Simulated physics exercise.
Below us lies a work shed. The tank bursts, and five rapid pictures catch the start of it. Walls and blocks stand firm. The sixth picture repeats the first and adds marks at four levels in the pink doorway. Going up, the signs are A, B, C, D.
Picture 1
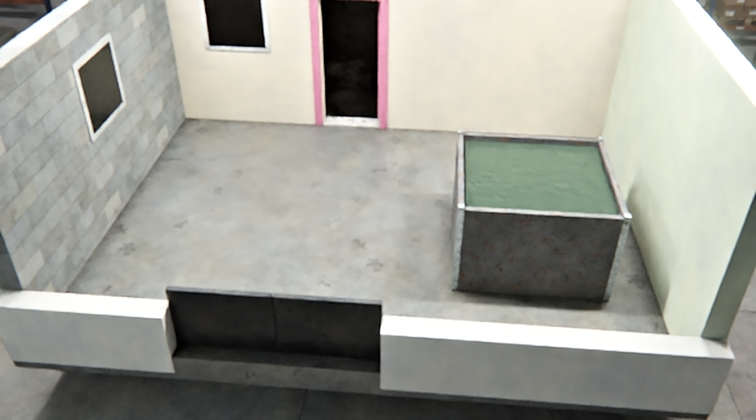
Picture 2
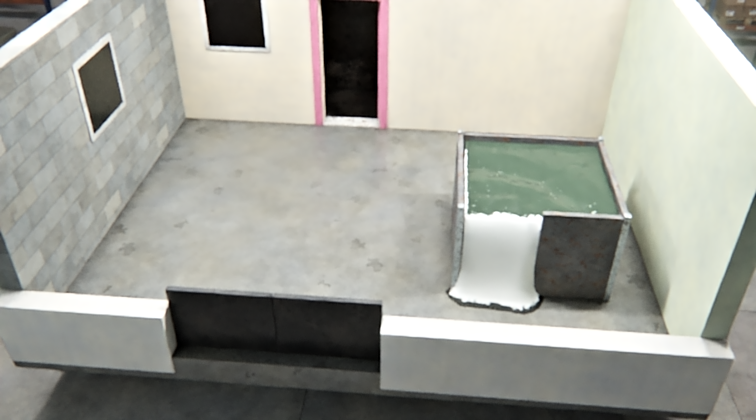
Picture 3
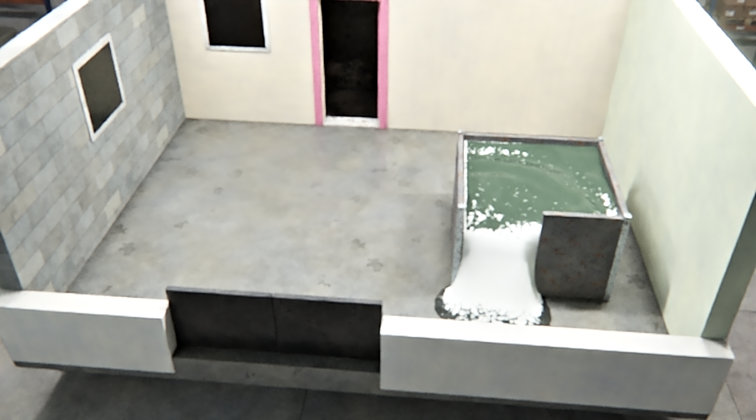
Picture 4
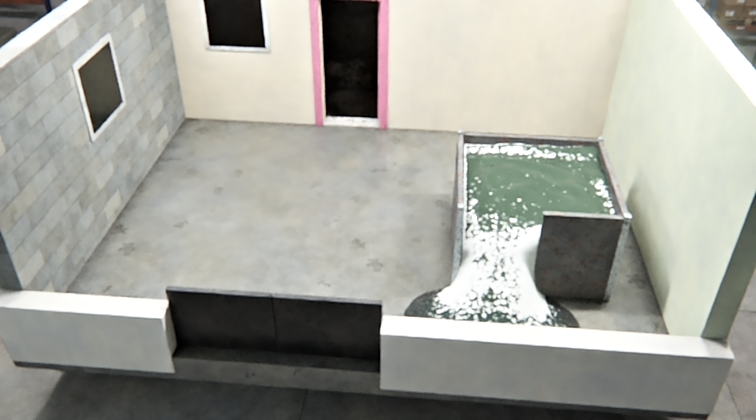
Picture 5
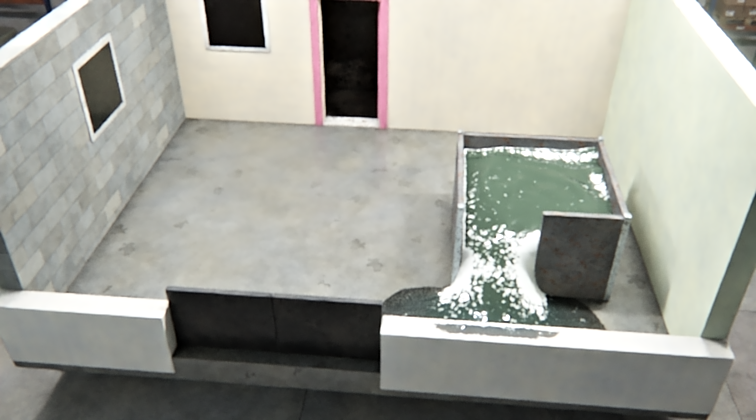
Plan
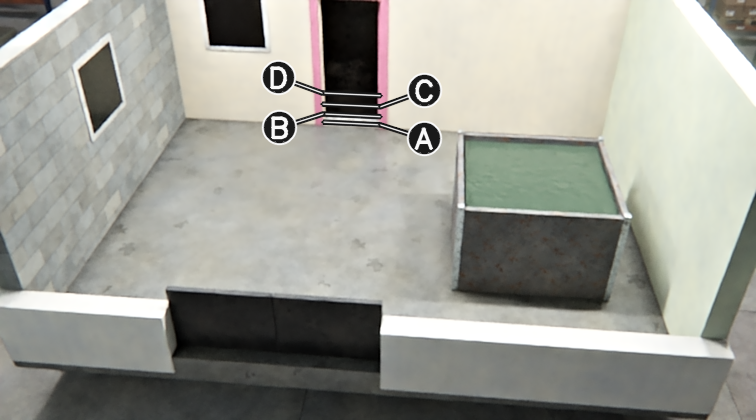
At first, green water sits still in a square dark tank at the right of a walled work shed. Then the left part of the tank's front is open and white, foamy water pours through onto the grey floor. The dark green pool spreads sideways along the low front wall, while foam flecks the tank's surface.
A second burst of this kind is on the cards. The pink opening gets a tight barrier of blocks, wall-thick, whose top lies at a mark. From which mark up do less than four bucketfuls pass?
B.
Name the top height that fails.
A it is.
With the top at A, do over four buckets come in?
Yes, it does.
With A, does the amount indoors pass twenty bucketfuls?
No, it does not.
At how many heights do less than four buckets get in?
Three.
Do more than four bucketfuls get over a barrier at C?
No, not at all.
On the marked copy, A at (351, 123); B at (351, 115); C at (351, 105); D at (351, 94); from the bottom up A, B, C, D.
For height A, about 9 bucketfuls get in.
For height B, nothing gets over.
For height C, nothing gets over.
For height D, nothing gets over.
